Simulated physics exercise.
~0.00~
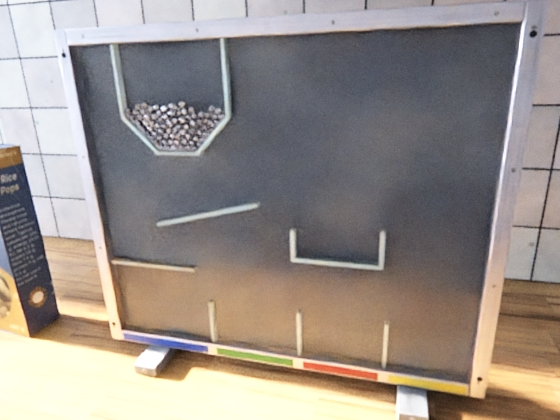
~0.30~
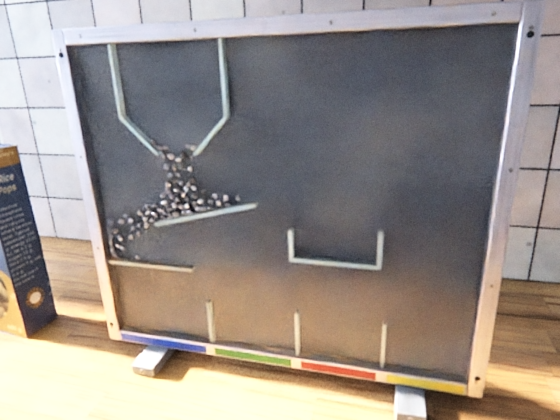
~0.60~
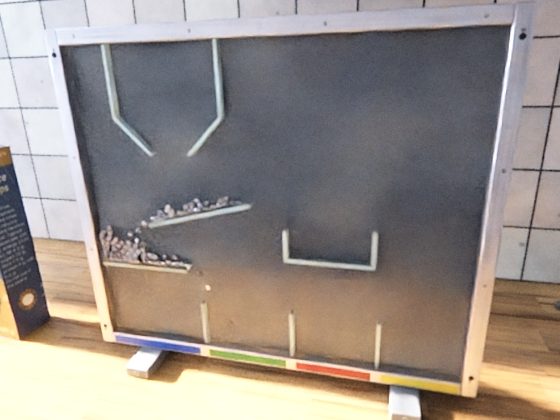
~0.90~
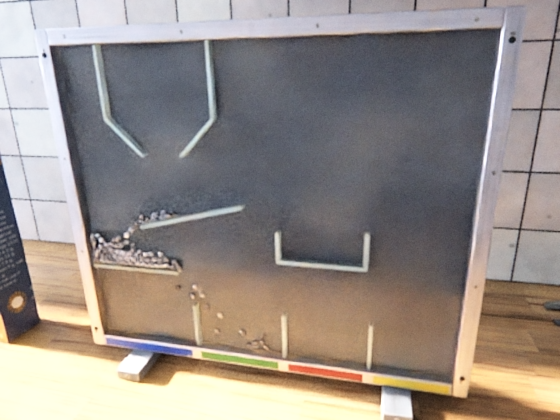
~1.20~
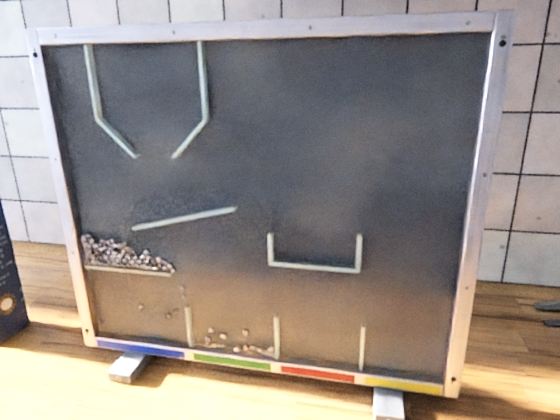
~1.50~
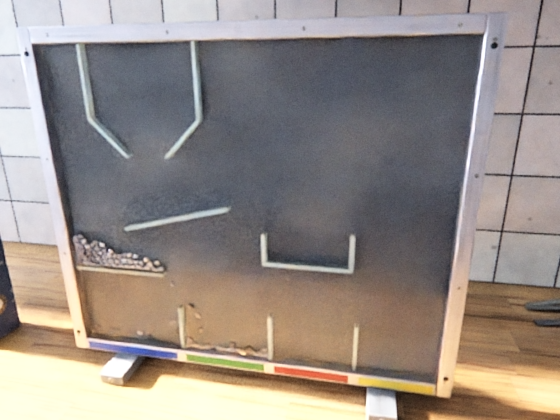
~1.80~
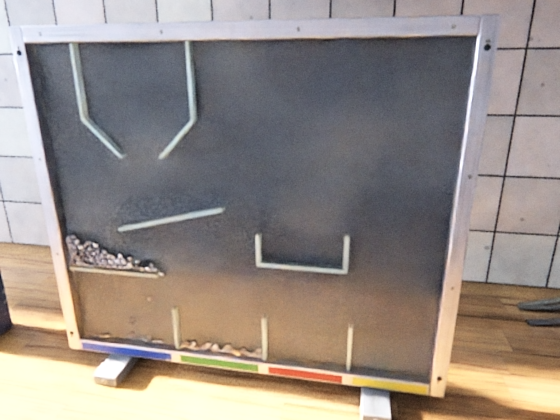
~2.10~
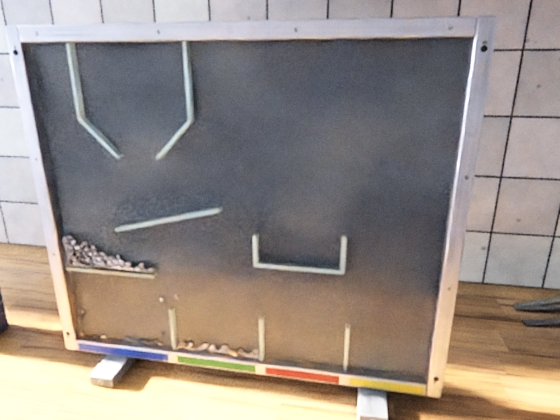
Small steel balls sit heaped in a funnel-shaped hopper at the upper left of a dark, metal-framed upright board, above fixed ledges and four coloured bins. They pour out through the open bottom onto a slanted ledge and slide down to the left. Most pile up on the short ledge below, against the left wall, while some spill off its right end. The falling balls scatter into the green bin, and others drop into the blue one. At the end, a large heap remains on the left ledge, with shallow layers in the blue and green bins and none in red or yellow.
